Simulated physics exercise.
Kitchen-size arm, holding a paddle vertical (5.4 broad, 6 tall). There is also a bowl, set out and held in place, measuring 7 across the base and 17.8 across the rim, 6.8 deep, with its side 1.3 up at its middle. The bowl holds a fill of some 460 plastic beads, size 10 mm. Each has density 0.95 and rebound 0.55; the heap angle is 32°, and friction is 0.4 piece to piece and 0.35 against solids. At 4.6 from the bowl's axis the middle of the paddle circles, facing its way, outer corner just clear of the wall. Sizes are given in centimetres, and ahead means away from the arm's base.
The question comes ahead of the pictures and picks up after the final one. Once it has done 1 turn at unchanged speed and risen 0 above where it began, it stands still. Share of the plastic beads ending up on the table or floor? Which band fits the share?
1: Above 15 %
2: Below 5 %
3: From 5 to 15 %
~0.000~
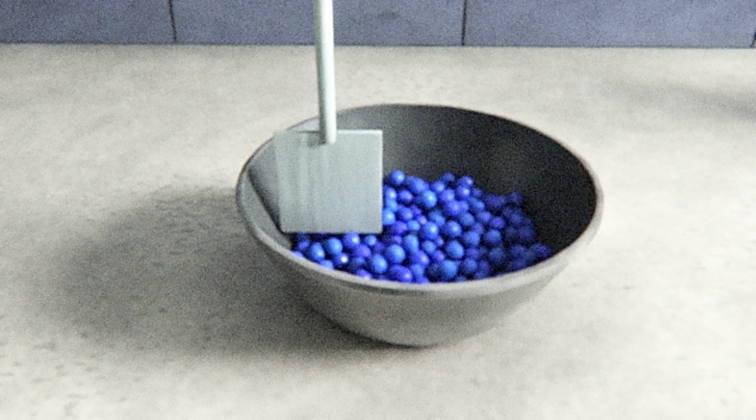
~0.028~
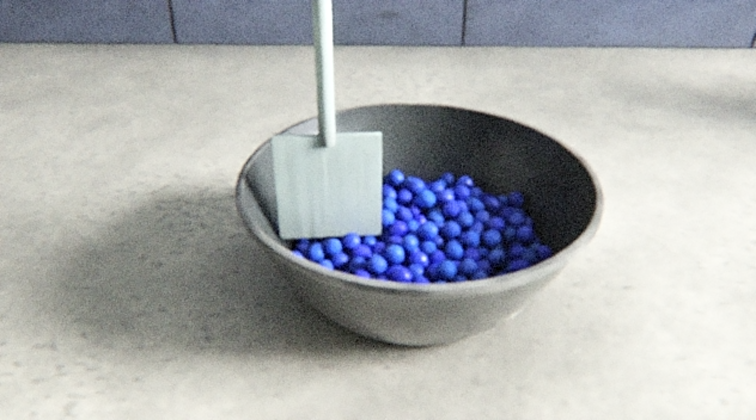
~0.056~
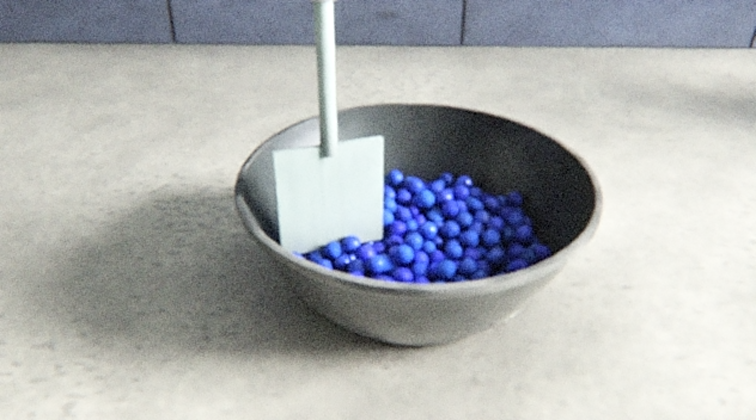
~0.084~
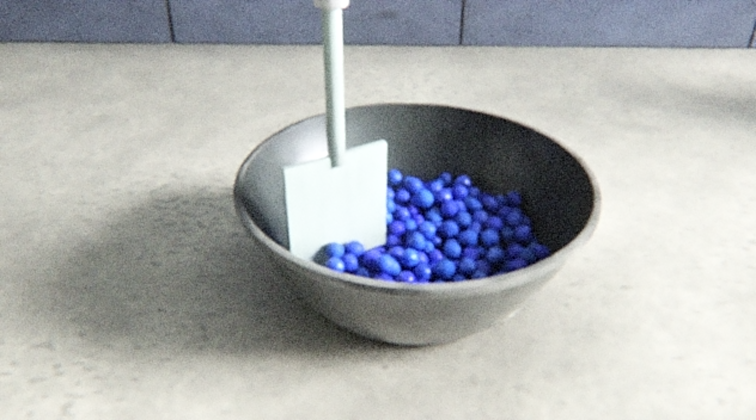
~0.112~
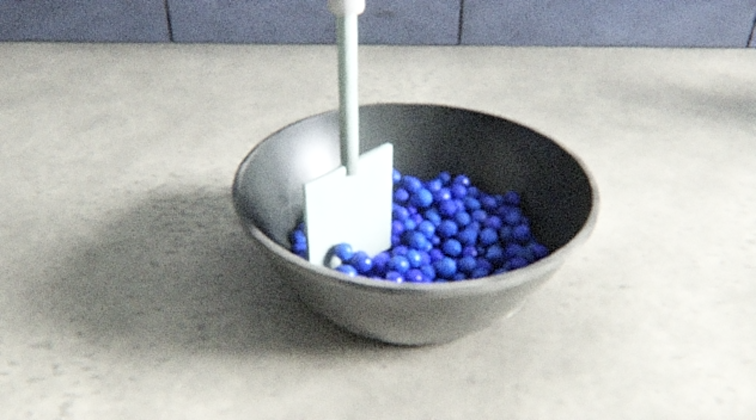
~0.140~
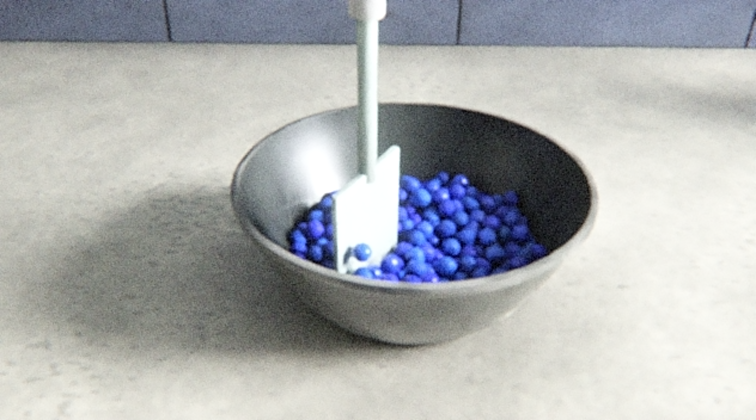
Below 5 %.
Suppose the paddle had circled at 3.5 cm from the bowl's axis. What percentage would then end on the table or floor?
It would be near 5 per cent.
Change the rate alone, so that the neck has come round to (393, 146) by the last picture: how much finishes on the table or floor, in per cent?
Some 5 %.
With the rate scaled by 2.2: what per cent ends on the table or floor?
Estimated share: Near 20 per cent.
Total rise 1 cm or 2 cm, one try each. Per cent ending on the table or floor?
Close to 0 percent and close to 0 percent.
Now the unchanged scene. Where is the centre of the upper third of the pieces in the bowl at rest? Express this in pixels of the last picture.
Centre of top third: Approx. (354, 257).
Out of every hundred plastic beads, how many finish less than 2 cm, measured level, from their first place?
I'd say something near 55 percent.
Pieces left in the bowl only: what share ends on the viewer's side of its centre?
Around 60 percent of it.
After 0.37 s, 176° round, highest piece 8 above the table; 462 in the bowl.
After 0.60 s, 292° round, highest piece 8 above the table; 459 in the bowl, 3 on the table or floor.
After 0.91 s, 0° round, highest piece 6 above the table; 453 in the bowl, 9 on the table or floor.
After 1.61 s, 0° round, highest piece 6 above the table; 453 in the bowl, 9 on the table or floor.
At rest, 453 in the bowl, 9 on the table or floor. That is 2 % on the table or floor.
